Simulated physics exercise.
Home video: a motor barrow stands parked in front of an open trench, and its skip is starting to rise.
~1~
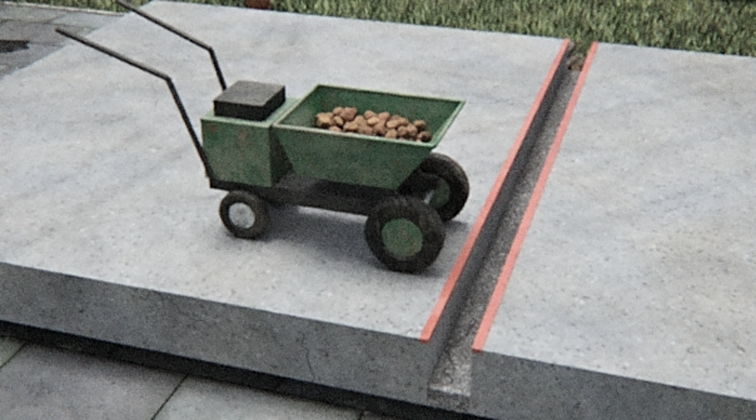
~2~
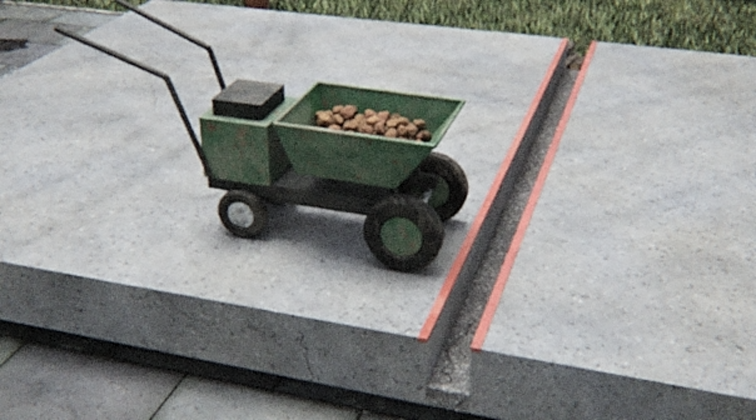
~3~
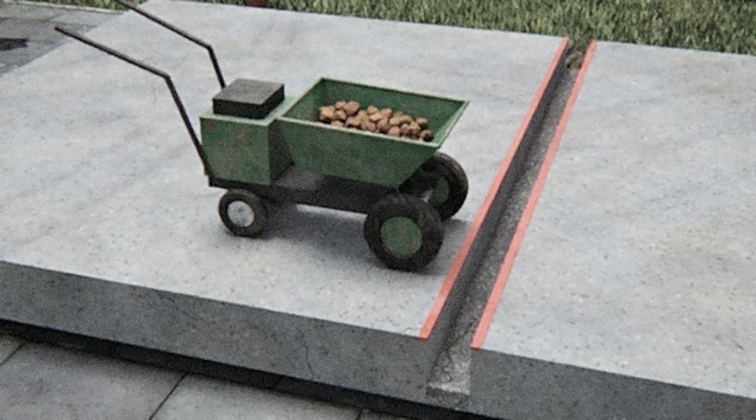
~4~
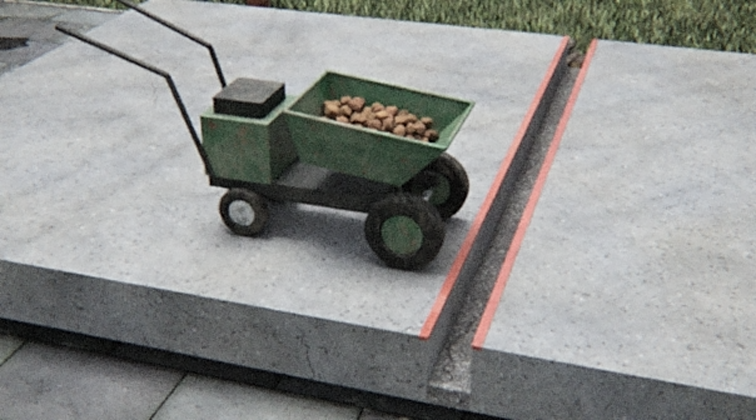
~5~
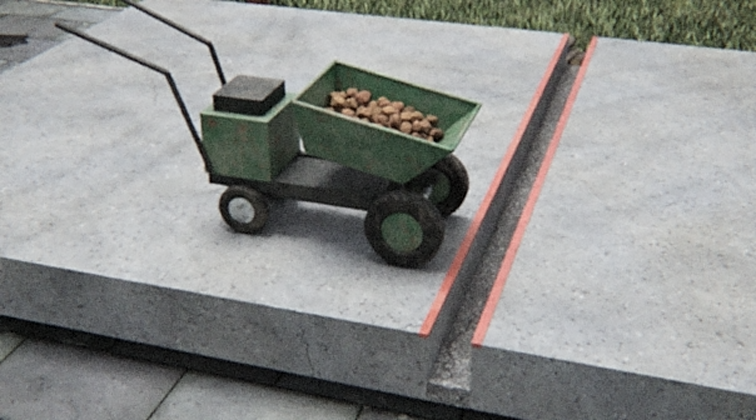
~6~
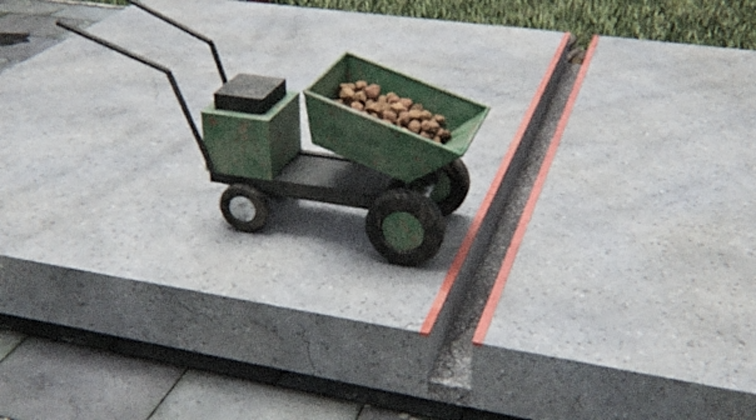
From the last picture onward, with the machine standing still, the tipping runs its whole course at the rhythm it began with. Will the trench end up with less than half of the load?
More out than in.
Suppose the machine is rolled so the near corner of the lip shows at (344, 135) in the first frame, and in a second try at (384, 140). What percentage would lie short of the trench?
First spot: 30 %, second spot: 0 %.
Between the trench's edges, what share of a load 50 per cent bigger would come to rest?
I'd reckon close to 0 in every hundred.
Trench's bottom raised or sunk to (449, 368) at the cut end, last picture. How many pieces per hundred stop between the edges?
The share would be roughly 0 per cent.
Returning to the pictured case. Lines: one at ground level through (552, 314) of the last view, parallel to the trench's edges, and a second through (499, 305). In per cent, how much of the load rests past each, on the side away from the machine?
In order: 50 per cent, then 90 per cent.
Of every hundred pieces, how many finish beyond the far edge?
95 percent.
Just after the last frame, skip tipped steeply; every one in the skip.
A moment on, skip tipped right over; the larger part in the skip; roughly a quarter beyond it; just a few falling.
Further on, skip tipped right over; about a tenth in the skip; the larger part beyond it.
When it is over, skip tipped right over; about a tenth in the skip; not one in or heaped over the trench; almost all beyond it.
